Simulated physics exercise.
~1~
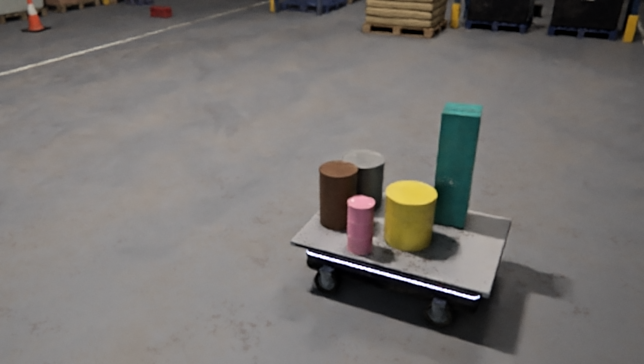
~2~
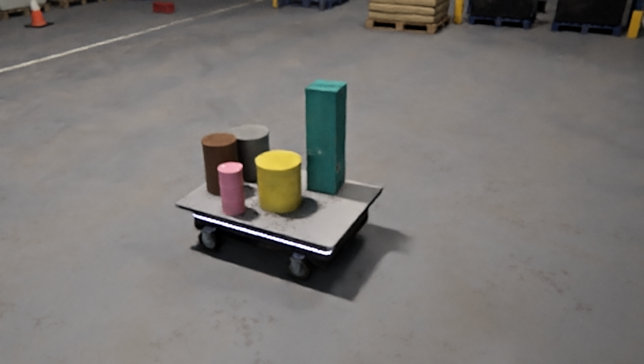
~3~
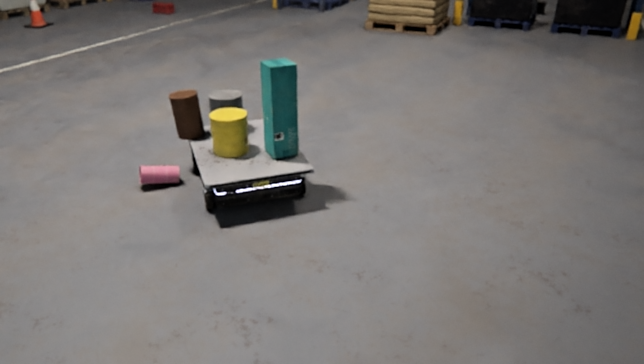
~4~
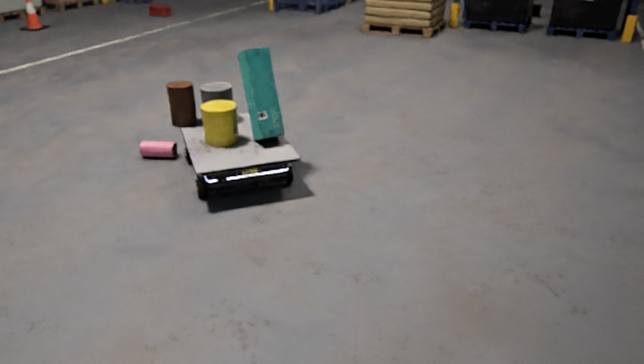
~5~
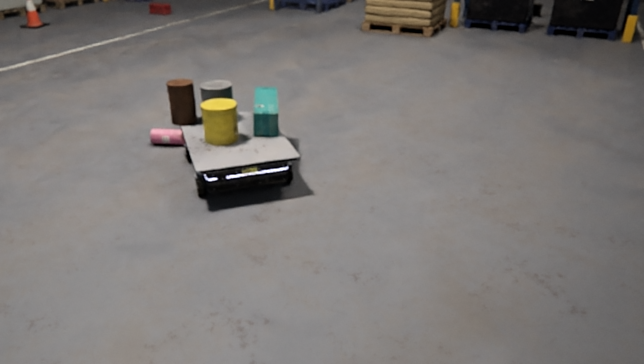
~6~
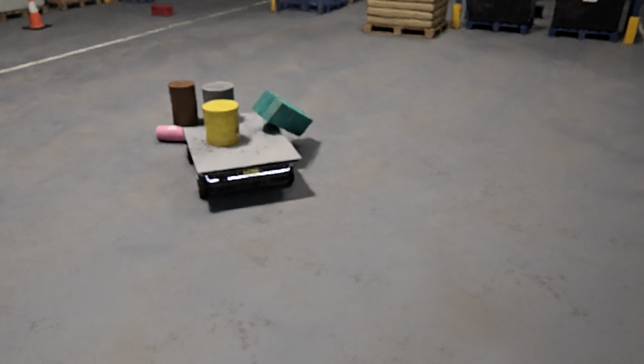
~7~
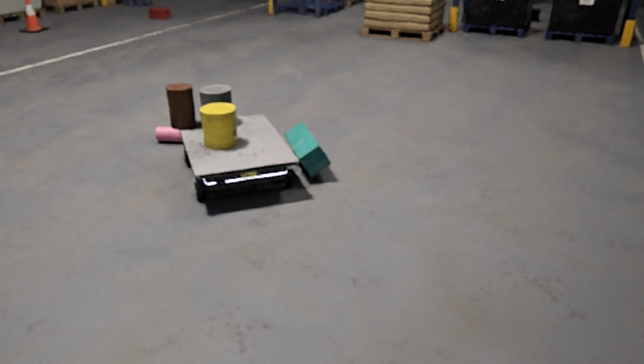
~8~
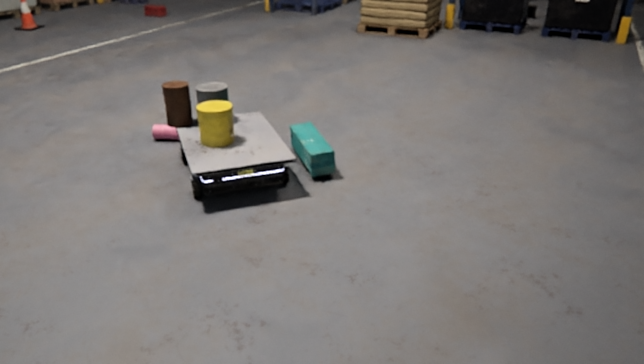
A flat grey cart rolls across the concrete floor of a warehouse, seen from slightly above, with stacked pallets and an orange cone in the background. It carries a brown pail and a grey pail at the back left, a pink canister and a yellow pail nearer the front, and a tall turquoise box on the right. The cart moves left and away, turning, and the pink canister drops off and lies on the floor to the left. As the cart stops, the turquoise box tips, topples and tumbles off the right side. It ends lying beside the cart, while the three pails remain upright aboard.
